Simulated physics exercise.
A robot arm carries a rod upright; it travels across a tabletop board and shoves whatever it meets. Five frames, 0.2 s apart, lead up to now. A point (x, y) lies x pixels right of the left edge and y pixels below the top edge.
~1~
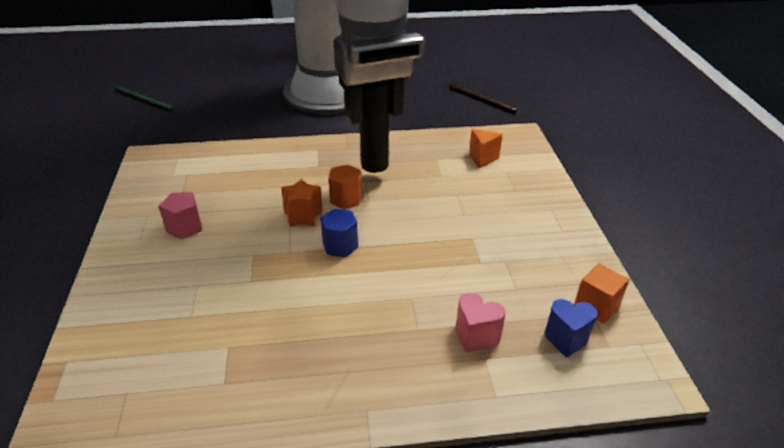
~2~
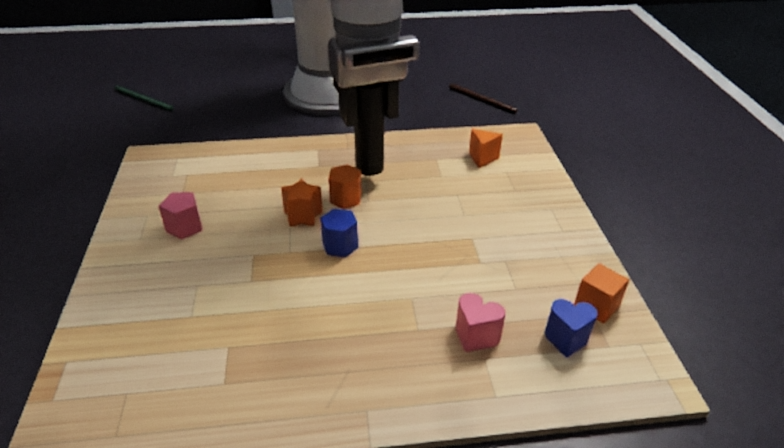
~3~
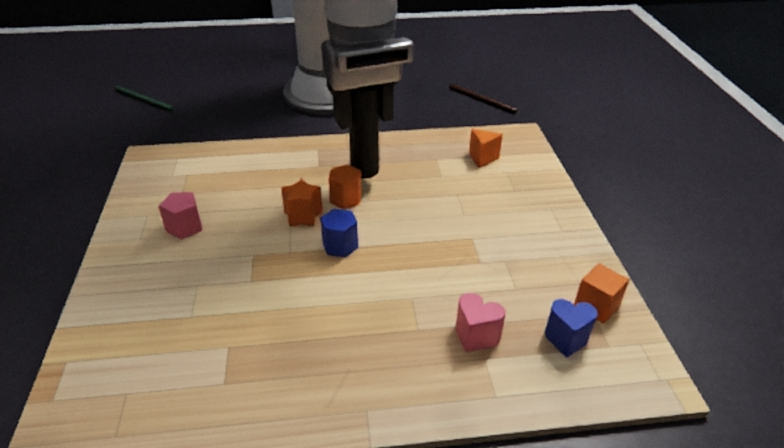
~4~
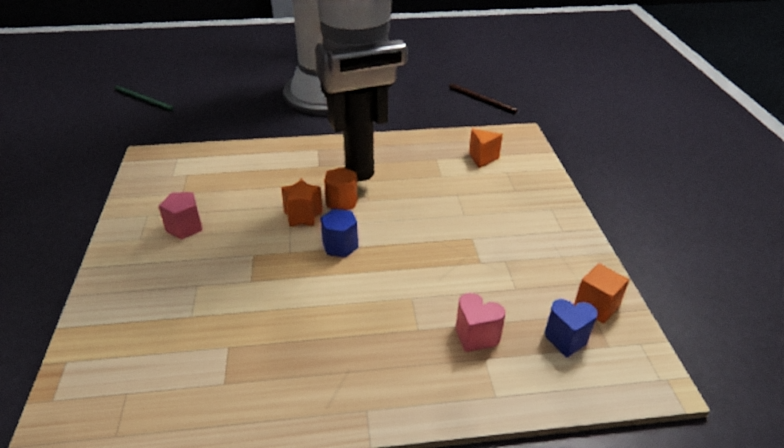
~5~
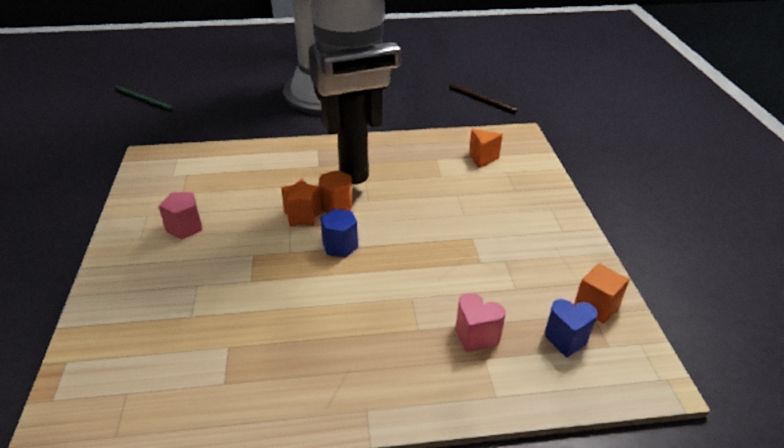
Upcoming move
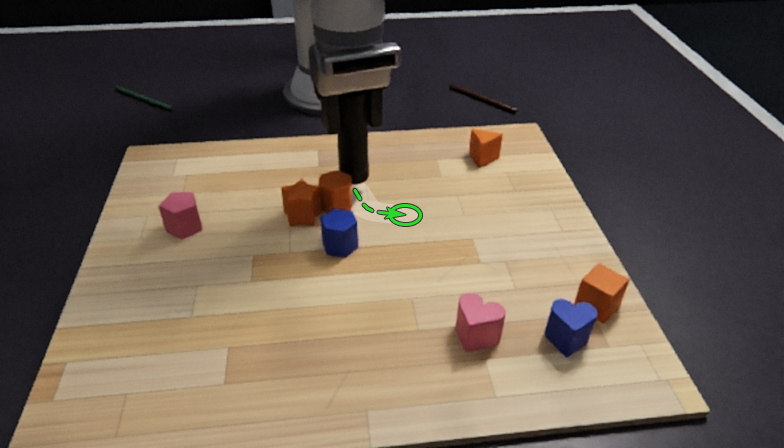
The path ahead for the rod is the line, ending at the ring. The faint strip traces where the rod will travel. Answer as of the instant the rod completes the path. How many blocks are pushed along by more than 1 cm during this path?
It displaces one.
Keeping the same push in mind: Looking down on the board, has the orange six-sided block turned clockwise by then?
Yes, I think so.
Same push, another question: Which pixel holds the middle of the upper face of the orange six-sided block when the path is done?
Final place: (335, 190).
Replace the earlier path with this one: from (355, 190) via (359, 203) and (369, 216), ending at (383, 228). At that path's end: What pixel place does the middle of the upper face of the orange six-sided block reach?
My best guess is (333, 193).
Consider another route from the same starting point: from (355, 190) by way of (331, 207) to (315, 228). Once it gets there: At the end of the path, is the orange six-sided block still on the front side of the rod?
Going by the path, yes.
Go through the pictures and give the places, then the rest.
The first frame shows rod's lower end (375, 166); orange star block (300, 190); orange six-sided block (345, 173); blue six-sided block (339, 219).
The second frame shows rod (370, 168); blocks still.
The third frame shows rod (365, 171); blocks still.
The fourth frame shows rod (360, 174); orange six-sided block (340, 176).
The fifth frame shows rod (354, 177); orange star block (300, 190); orange six-sided block (335, 179); blue six-sided block (339, 219).
Drawn move, from (355, 190) over (363, 204) and (381, 213) to (405, 215).
The first path, step by step. Halfway along, rod (370, 196); orange star block (297, 192); orange six-sided block (335, 190), turned 45° clockwise.
At the end, rod (406, 201); orange star block (297, 192); orange six-sided block (335, 190), turned 45° clockwise; blue six-sided block still.
